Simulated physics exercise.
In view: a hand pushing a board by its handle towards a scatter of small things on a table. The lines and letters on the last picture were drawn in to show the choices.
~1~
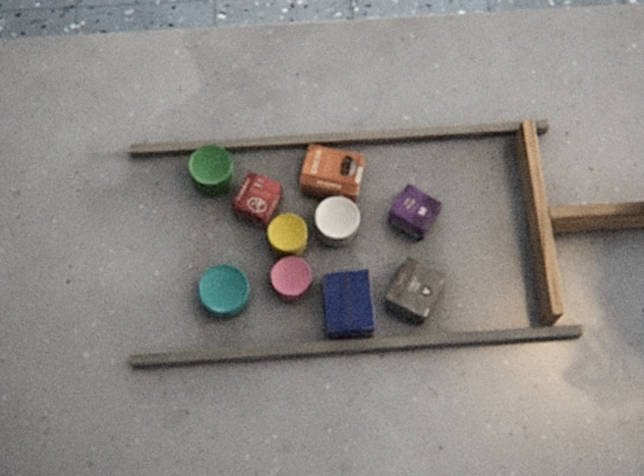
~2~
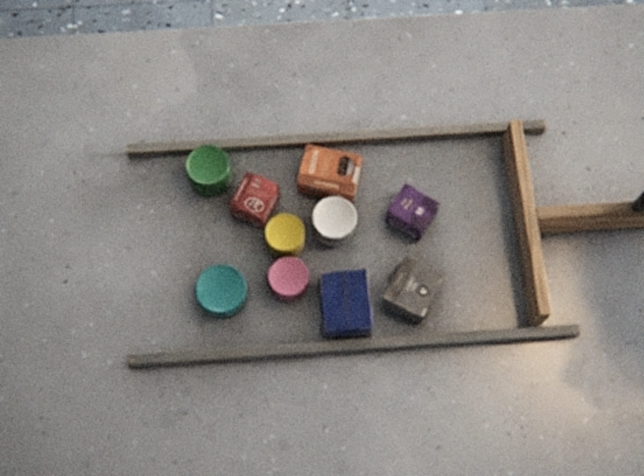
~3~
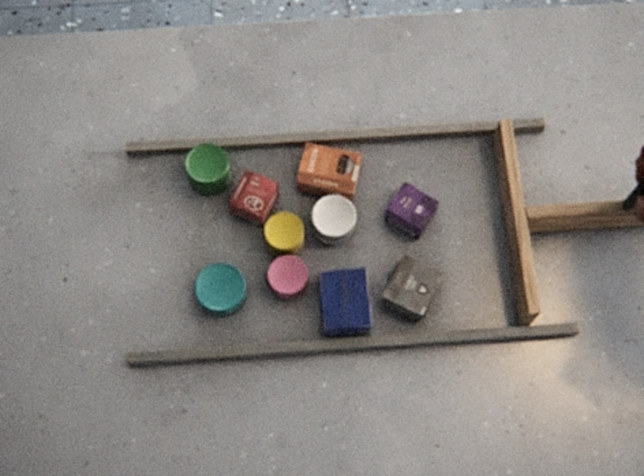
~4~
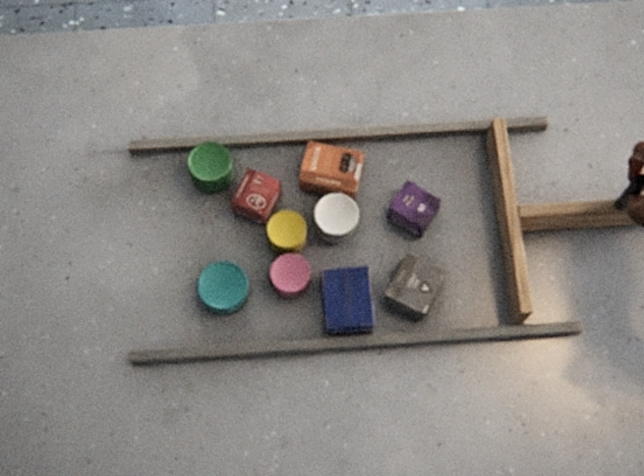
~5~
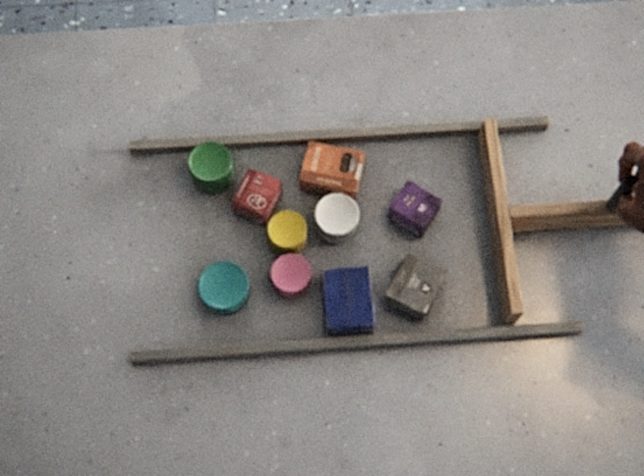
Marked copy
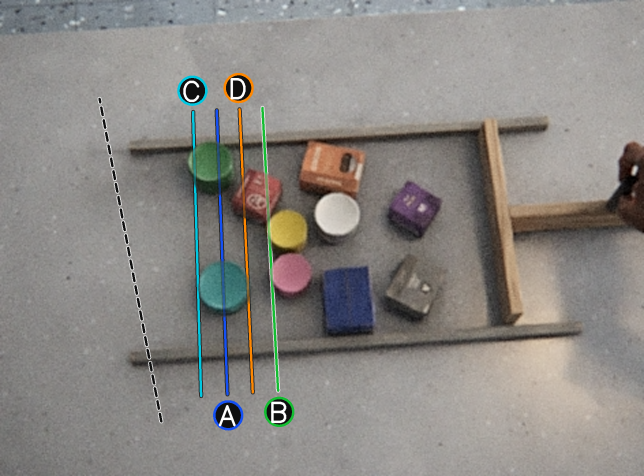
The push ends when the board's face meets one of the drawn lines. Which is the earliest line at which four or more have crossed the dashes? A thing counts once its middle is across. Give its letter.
It must go as far as C.
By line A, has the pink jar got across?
Yes.
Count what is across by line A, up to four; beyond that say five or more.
It has three across.
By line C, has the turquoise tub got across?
Yes.
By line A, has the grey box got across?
No.
On the marked copy, A at (222, 245); B at (270, 242); C at (197, 246); D at (246, 243); the dashed line at (129, 251).
Following C. Soon after the start, board (394, 219); turquoise tub (224, 288); green tub (212, 168); none across.
Later, board (283, 226); turquoise tub (139, 318); pink jar (168, 284); one across.
In the end, board (198, 231); turquoise tub (77, 328); pink jar (85, 283); five across.
As for the rest, A gets only three across; B gets only one across; D gets only one across.
